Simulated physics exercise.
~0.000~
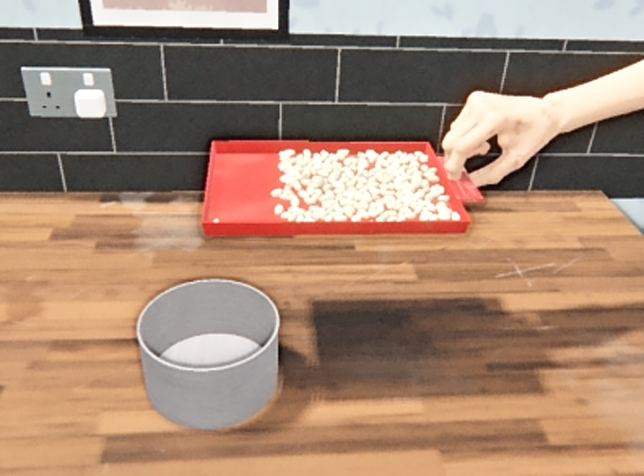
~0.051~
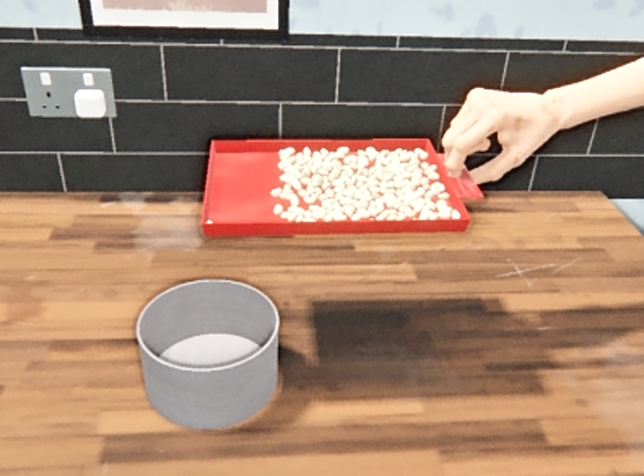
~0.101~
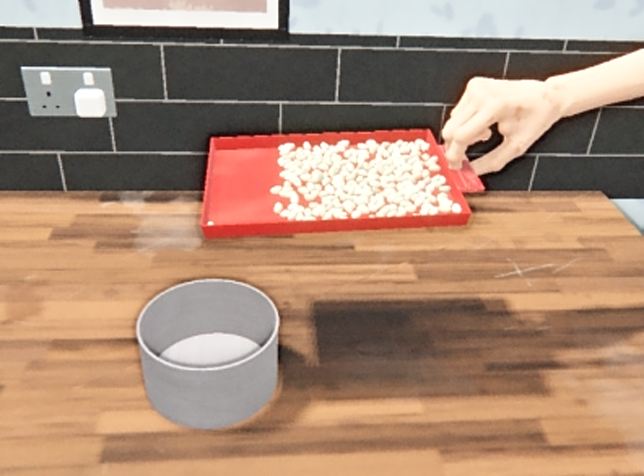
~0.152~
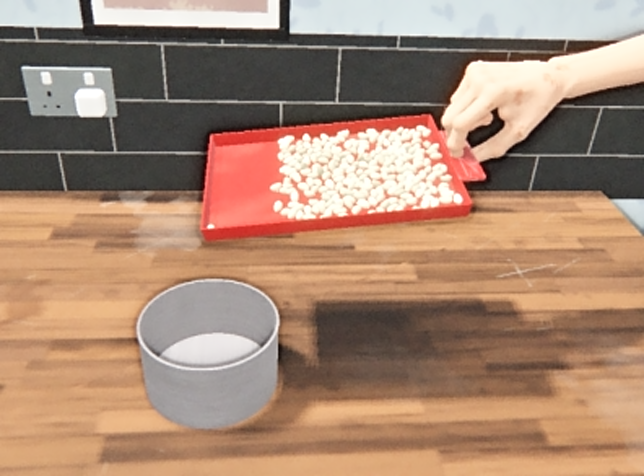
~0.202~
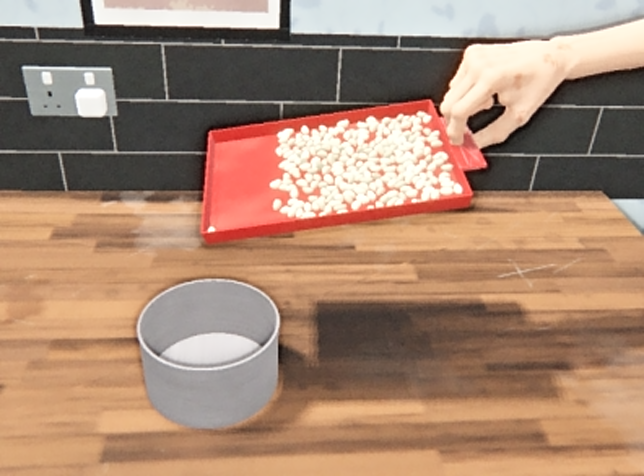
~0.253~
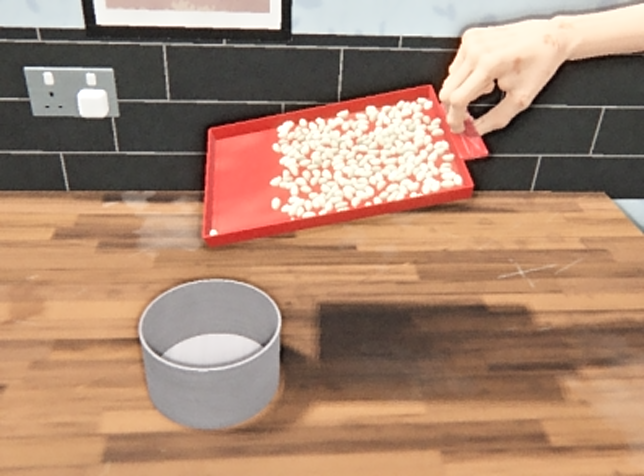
A hand raises the right end of a red tray of white beans behind a grey pot.
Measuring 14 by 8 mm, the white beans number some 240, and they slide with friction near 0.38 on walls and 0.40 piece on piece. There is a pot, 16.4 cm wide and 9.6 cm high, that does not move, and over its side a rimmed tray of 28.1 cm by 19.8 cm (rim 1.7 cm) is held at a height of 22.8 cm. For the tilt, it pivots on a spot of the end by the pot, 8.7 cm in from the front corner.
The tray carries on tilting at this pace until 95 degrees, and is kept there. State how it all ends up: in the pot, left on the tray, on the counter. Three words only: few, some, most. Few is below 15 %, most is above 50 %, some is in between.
Pot - most, tray - few, counter - few.
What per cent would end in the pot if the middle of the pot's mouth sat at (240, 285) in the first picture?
Something like 15 per cent would settle in it.
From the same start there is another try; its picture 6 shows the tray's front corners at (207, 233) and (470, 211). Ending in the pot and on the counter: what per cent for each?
Split: Pot = 85, counter = 15.
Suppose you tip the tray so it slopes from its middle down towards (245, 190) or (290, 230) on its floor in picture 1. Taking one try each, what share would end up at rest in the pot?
Roughly 20 % for the first direction, roughly 90 % for the second.
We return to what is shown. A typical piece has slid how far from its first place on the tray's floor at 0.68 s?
Roughly 12 cm.
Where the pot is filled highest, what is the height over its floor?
I'd put it at close to 2.5 centimetres.
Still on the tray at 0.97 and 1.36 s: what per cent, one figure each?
Estimates: 40; 0.
Then, at 0.68 s, tilt 54 degrees; the tray holds 100 %, the pot 0 %.
Then, at 0.97 s, tilt 79 degrees; the tray holds 40 %, the pot 40 %.
After 1.36 s, tilt 95 degrees; the tray holds 0 %, the pot 95 %.
By 2.3 s all is still; pot 100 %, tray 0 %, counter 0 %.
